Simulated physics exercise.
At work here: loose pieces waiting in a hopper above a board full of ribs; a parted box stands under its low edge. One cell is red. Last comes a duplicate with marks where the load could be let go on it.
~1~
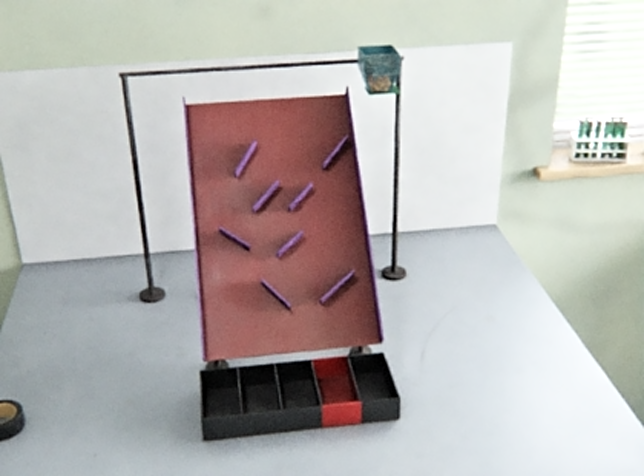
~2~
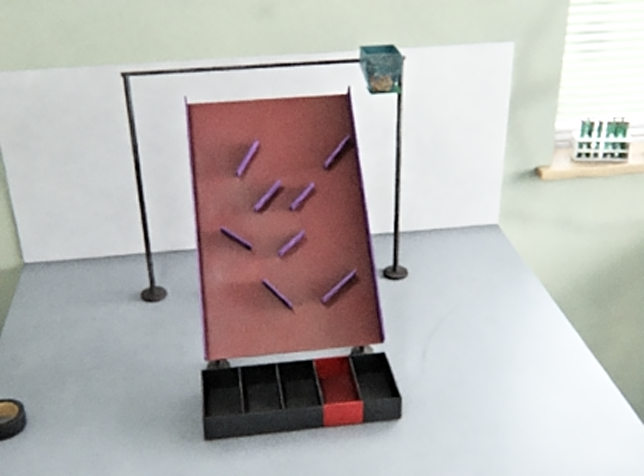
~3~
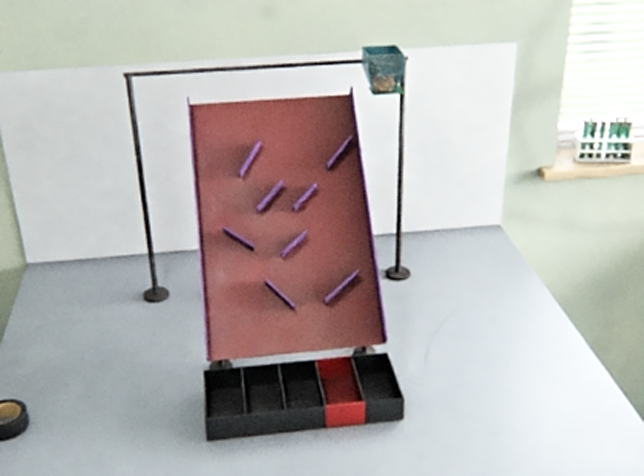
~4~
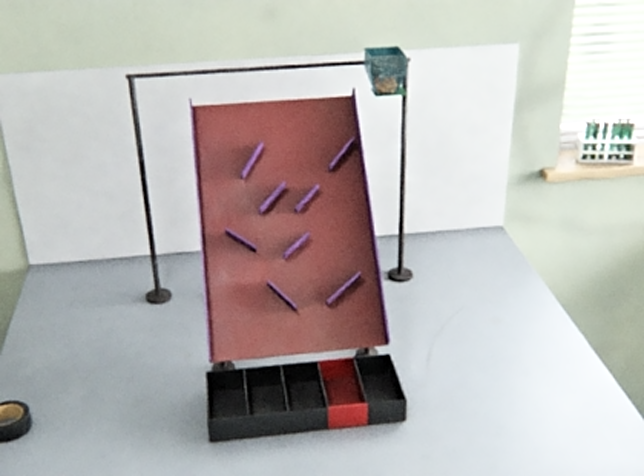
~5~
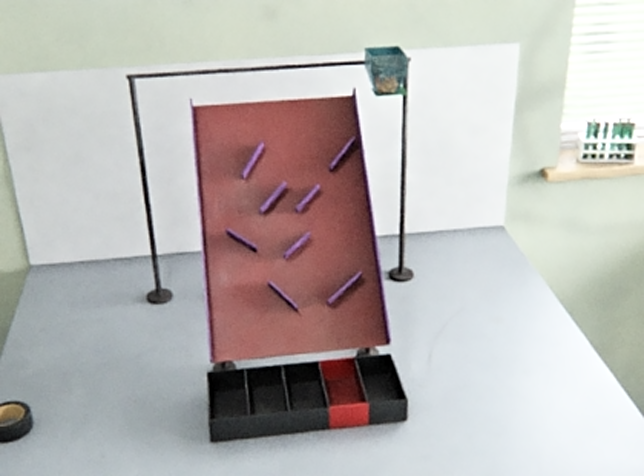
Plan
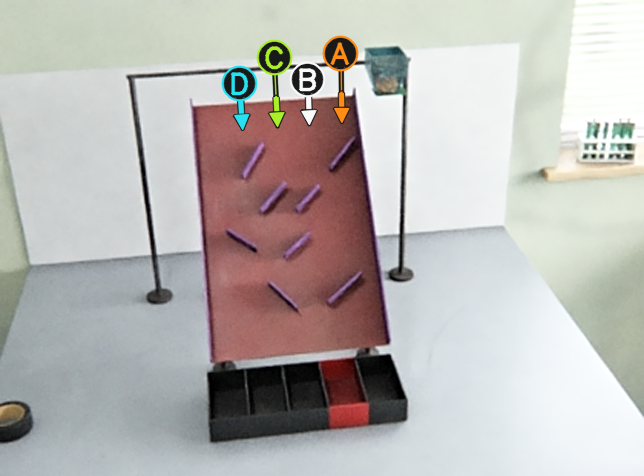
A reddish sloped board with purple ribs stood on a table behind a divided black box with one red cell, a small greenish container above its upper right, and nothing moved beyond a slight shift in the view.
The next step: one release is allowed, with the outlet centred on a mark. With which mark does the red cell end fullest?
Choose C.
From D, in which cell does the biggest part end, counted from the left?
It is the first one.
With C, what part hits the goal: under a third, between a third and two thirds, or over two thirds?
It is between a third and two thirds.
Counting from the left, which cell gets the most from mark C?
The fourth.
On the marked copy, mark A meets the board at (341, 117); mark B meets the board at (309, 119); mark C meets the board at (277, 121); mark D meets the board at (242, 124).
With A, roughly a quarter in the red cell, roughly two thirds in other cells, just a few held on the board, about a tenth outside the box.
With B, roughly a quarter in the red cell, roughly two thirds in other cells, about a tenth outside the box.
With C, roughly half in the red cell, roughly a third in other cells, about a tenth outside the box.
With D, about a tenth in the red cell, the larger part in other cells, about a tenth outside the box.
